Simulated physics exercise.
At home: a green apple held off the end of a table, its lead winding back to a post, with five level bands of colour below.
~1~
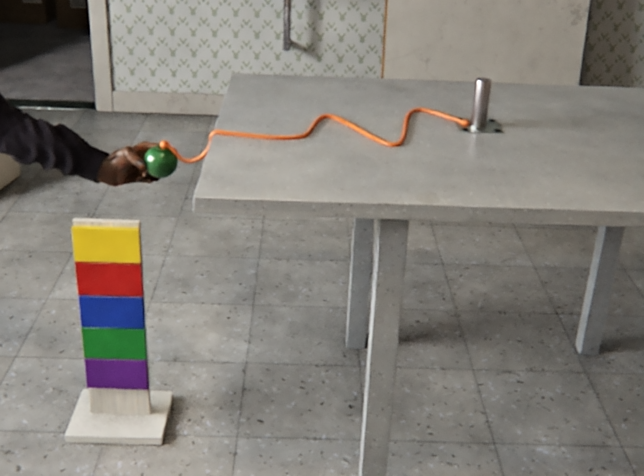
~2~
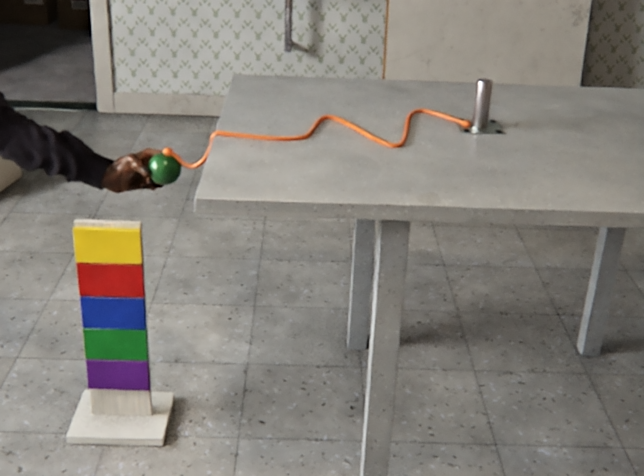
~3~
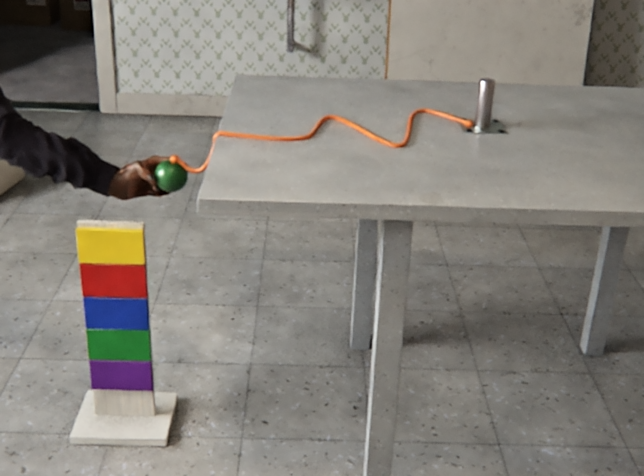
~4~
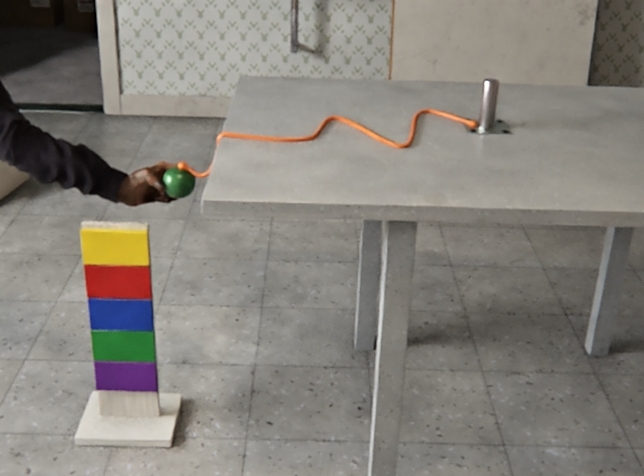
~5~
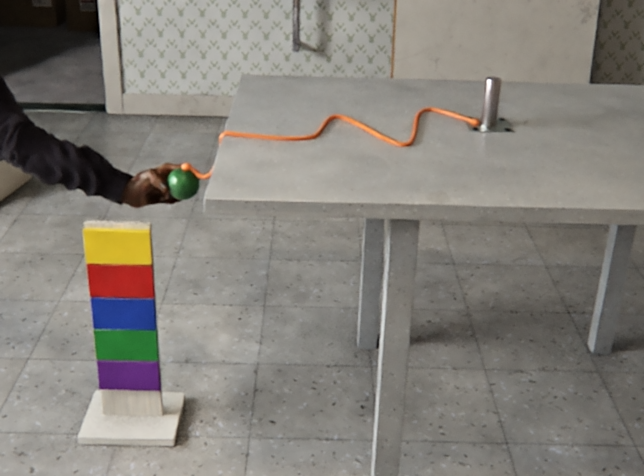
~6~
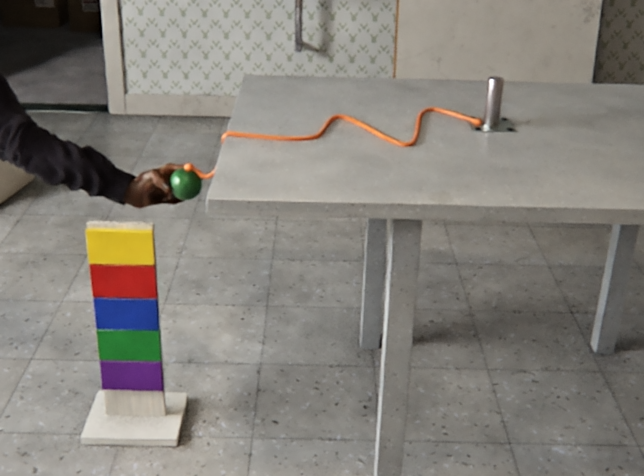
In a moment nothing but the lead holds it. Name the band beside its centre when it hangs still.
The lead holds its middle at purple.
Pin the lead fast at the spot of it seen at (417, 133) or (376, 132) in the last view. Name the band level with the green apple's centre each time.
One after the other, blue; red.
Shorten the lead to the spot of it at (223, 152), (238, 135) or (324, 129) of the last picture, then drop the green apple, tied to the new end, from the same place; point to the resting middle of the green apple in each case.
Try by try, around (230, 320), (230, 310) and (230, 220).
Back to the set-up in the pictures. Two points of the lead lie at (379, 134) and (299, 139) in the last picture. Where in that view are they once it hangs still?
About (258, 123), and the other about (230, 237).
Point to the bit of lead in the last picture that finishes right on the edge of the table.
It lies at about (362, 125).
A little later, apple near (222, 357); level with green.
Next, apple near (244, 362); level with purple.
When it is over, apple near (235, 366); level with purple. At purple.
